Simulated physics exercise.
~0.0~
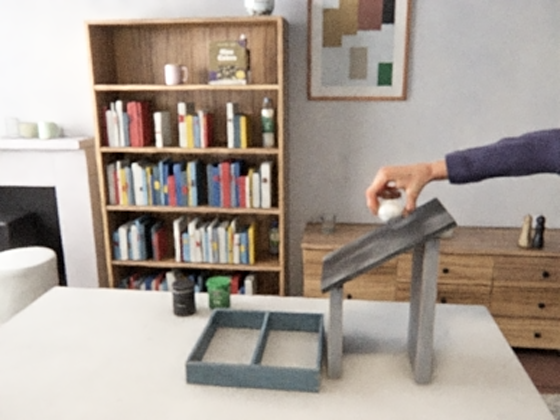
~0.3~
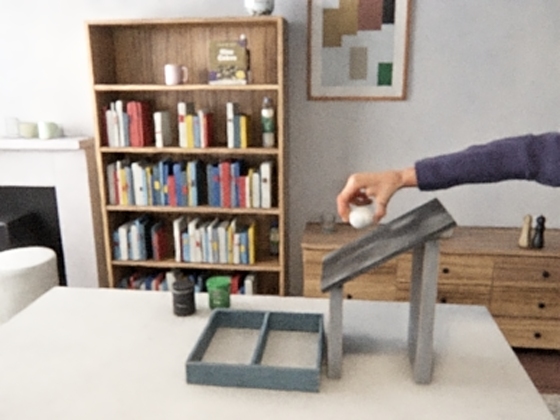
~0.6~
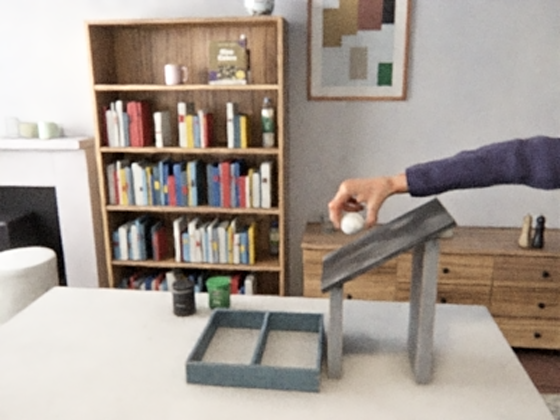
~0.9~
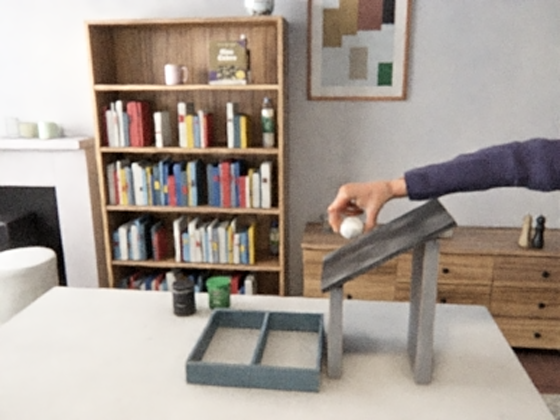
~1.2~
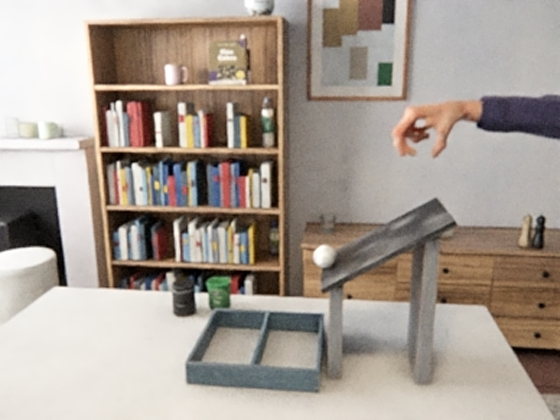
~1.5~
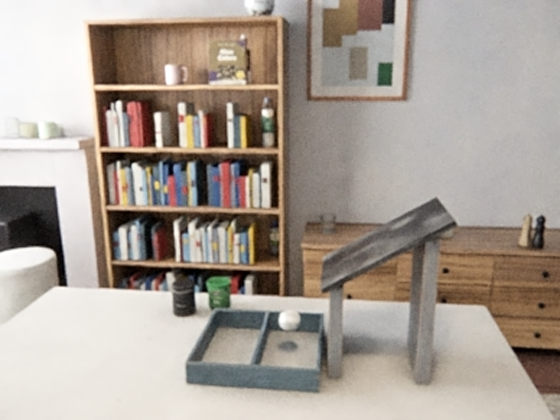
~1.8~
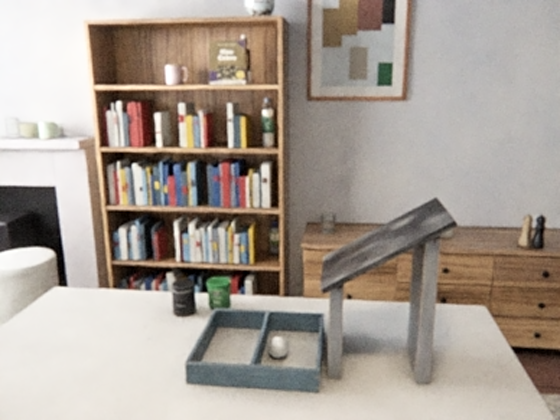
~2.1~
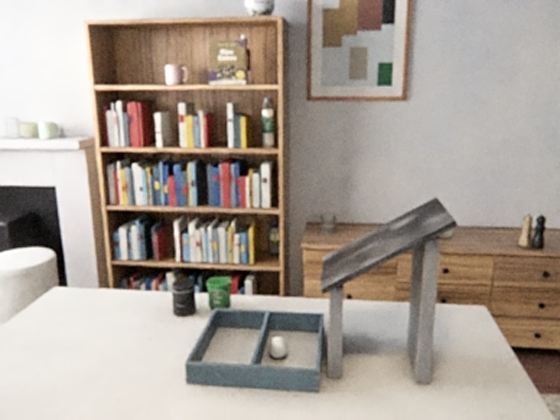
A hand releases a white onion down a sloped board into the tray's nearer bay.
